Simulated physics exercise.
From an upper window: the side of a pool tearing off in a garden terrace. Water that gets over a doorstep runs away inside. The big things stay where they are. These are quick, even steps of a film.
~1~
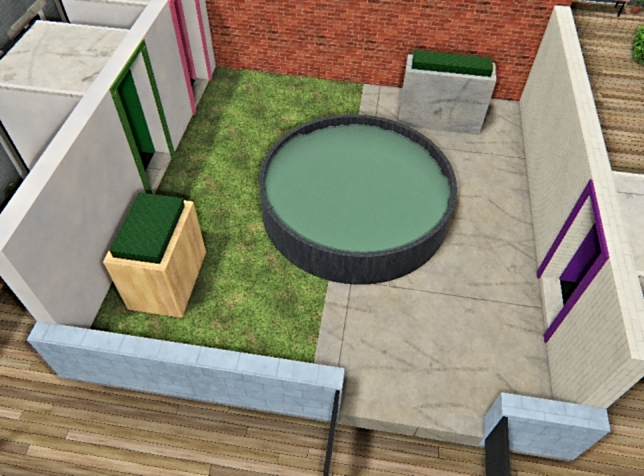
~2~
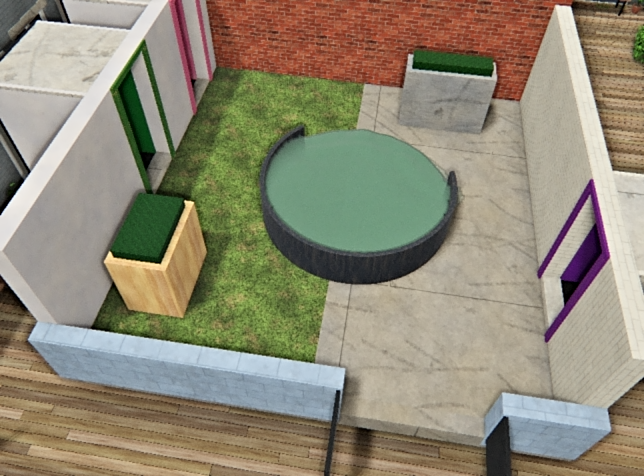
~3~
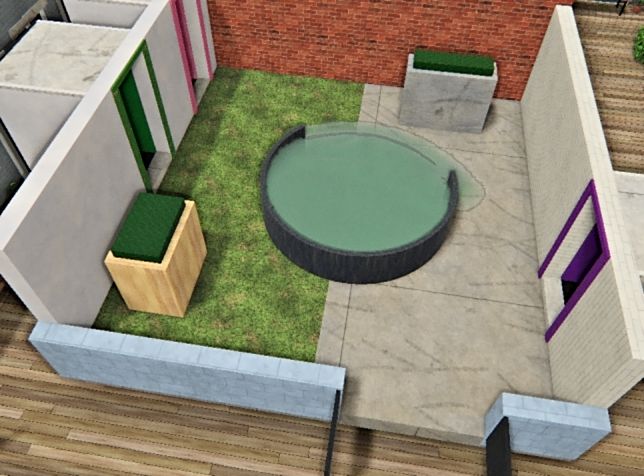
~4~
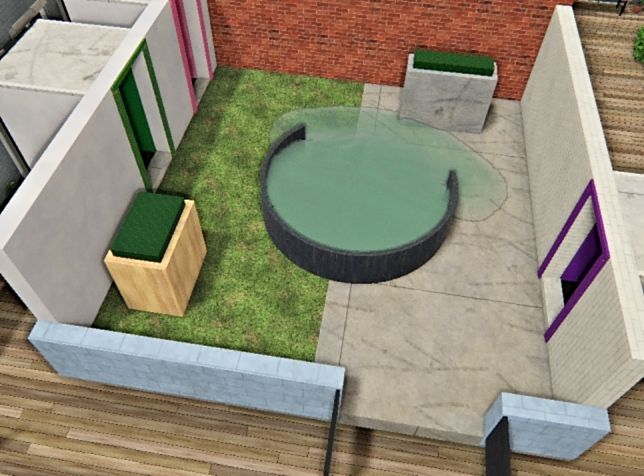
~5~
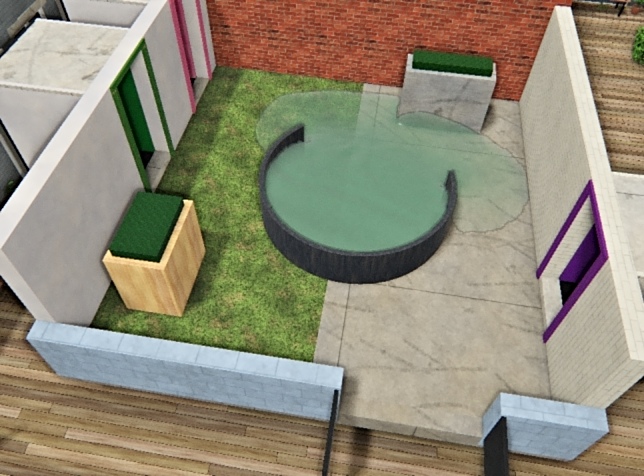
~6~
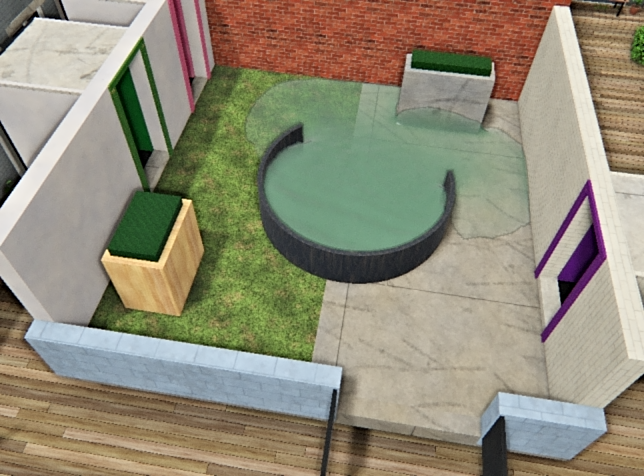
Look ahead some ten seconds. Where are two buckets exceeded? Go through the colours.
One by one: The pink door floods; the purple door holds within the limit; the green door holds within the limit.
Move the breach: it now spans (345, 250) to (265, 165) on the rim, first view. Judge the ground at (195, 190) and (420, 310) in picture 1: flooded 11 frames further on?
In that order: Wet, no water.
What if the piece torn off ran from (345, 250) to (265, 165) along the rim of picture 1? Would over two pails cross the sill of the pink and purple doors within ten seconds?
My reading: The pink door lets more in; the purple door lets more in.
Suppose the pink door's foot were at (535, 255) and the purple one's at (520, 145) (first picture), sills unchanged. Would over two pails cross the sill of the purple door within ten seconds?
My reading: The purple one passes that mark.
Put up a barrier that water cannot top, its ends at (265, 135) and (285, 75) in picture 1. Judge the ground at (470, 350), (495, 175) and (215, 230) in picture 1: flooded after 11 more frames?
As listed: Not flooded, under water, dry.
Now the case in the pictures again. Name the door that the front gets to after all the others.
That is the door marked green.
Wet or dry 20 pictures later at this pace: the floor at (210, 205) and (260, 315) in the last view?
One after the other: Dry, free of water.
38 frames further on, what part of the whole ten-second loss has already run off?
About 50 per cent.
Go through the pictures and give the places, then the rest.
In the first frame, still water in the pool at (357, 181).
In the second frame, water pours out on the pool's far side and has run to a hidden place.
In the third frame, the front is at (478, 197), out from the gap on the pool's far side.
In the fourth frame, water pours out on the pool's far side and has run to (501, 197).
In the fifth frame, water pours out on the pool's far side and has run to (522, 200).
In the sixth frame, water pours out on the pool's far side and has run to (530, 215).
A moment on, water covers 35 % of the floor; the pink door not reached, the purple door not reached, the green door not reached.
Next, water covers 45 % of the floor; the pink door not reached, the purple door wet at the sill, nothing in, the green door not reached.
Then, water covers 60 % of the floor; the pink door over two buckets in, the purple door wet at the sill, nothing in, the green door not reached.
Later, water covers 85 % of the floor; the pink door far over two buckets in, the purple door wet at the sill, nothing in, the green door wet at the sill, nothing in.
In the end, water covers 100 % of the floor; the pink door far over two buckets in, the purple door wet at the sill, nothing in, the green door wet at the sill, nothing in.
